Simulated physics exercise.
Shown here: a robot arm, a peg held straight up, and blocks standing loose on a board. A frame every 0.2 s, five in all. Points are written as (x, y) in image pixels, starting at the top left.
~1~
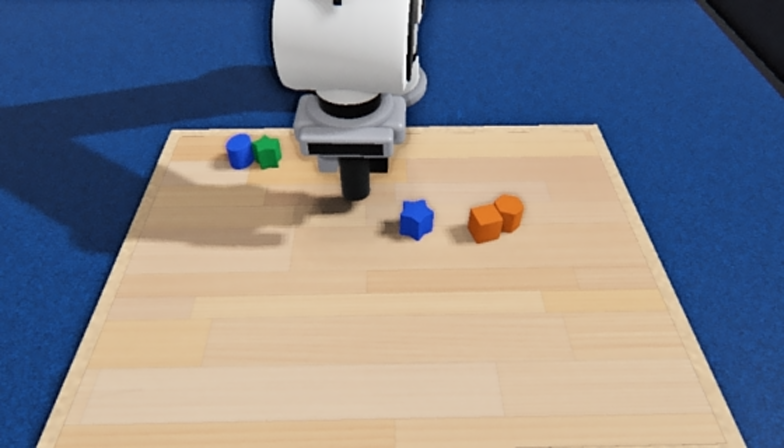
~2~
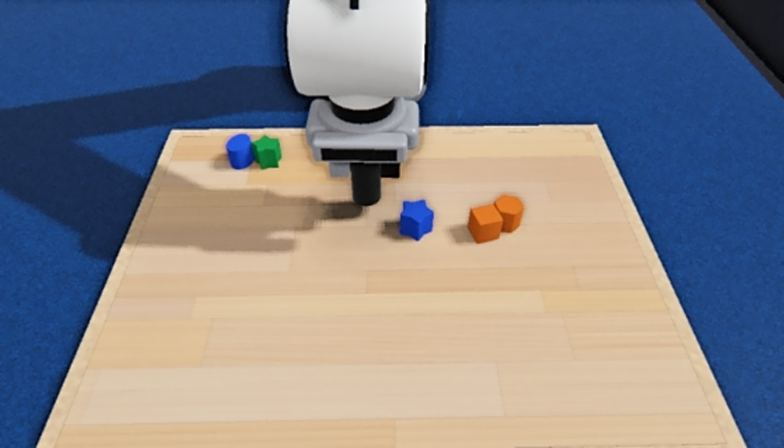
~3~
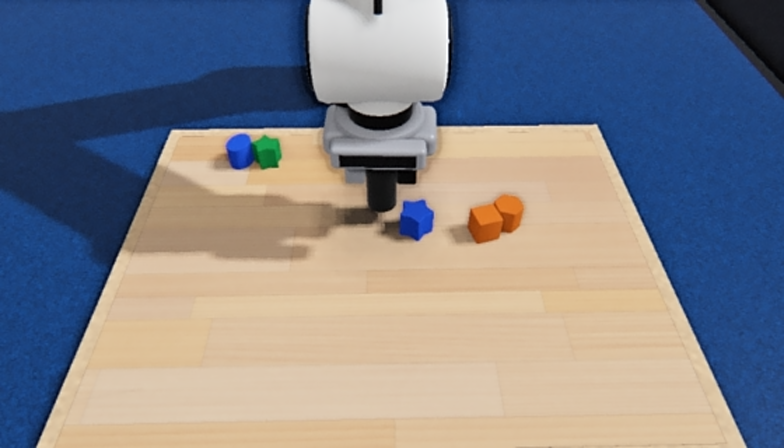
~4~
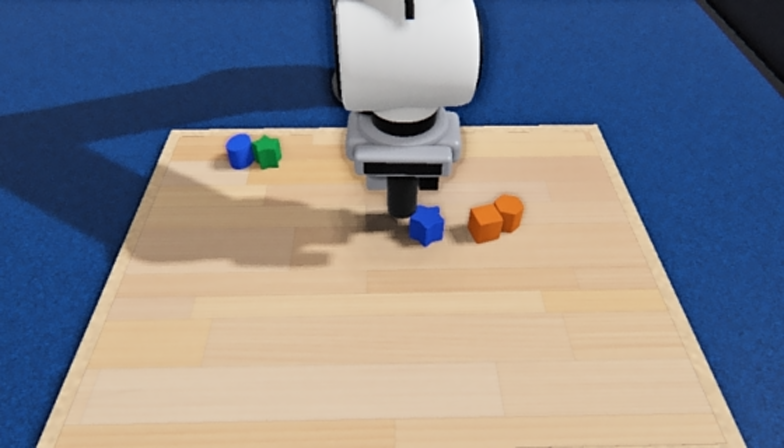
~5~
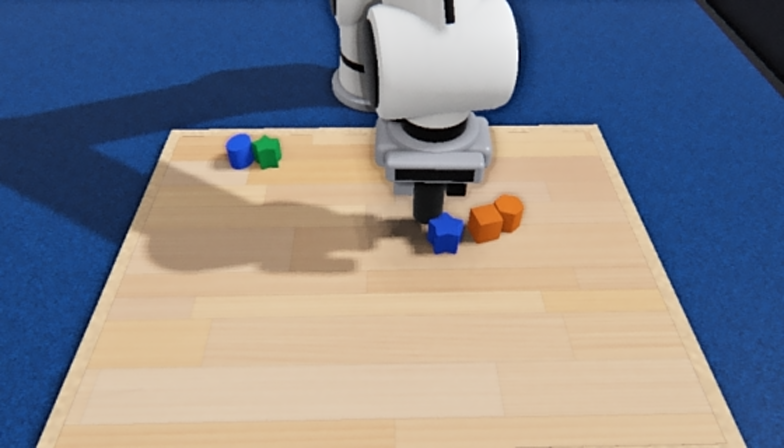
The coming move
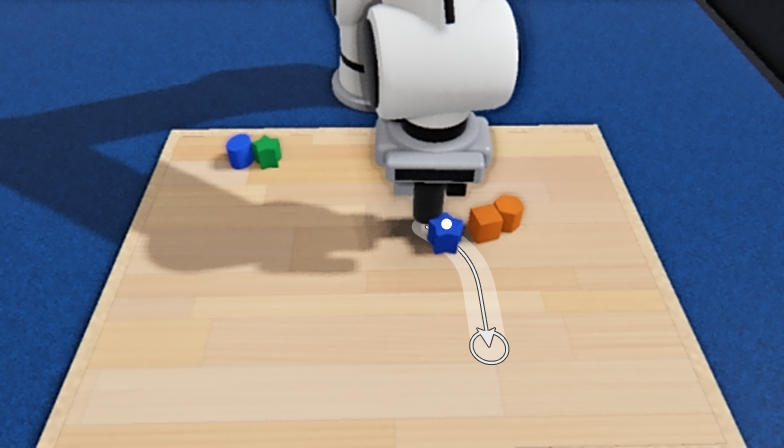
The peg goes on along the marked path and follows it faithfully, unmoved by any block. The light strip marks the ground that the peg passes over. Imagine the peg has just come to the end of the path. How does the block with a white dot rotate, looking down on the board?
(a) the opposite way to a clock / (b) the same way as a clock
Choice a: The opposite way to a clock.
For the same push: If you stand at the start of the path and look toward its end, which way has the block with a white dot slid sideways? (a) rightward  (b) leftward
(b)
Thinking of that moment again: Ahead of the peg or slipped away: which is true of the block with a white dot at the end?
Once the path is finished, the block with a white dot lies beside or behind the peg.
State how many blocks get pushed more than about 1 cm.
The number of blocks that move over 1 cm is one.
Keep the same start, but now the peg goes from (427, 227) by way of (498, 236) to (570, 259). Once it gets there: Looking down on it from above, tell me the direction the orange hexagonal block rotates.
From above, the turn goes anticlockwise.
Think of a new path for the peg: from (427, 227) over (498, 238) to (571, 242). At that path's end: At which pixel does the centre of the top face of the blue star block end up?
At pixel (473, 236).
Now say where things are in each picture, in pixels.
Peg's lower end (356, 192); blue star block (416, 209); orange four-sided block (487, 214), in the first picture.
Peg (367, 197); blocks still, in the second picture.
Peg (382, 203); blocks still, in the third picture.
Peg (402, 209); blue star block (428, 215), in the fourth picture.
Peg (428, 214); blue star block (447, 224); orange four-sided block (487, 214), in the fifth picture.
Drawn move, from (427, 227) via (464, 255) and (481, 297), ending at (489, 347); the dot is on the blue star block.
The first path, step by step. One third of the way, peg (467, 243); blue star block (488, 254).
Two thirds of the way, peg (483, 286); blue star block (515, 292), turned 25° anticlockwise.
At the end, peg (492, 335); blue star block (522, 302), turned 65° anticlockwise; orange four-sided block still.
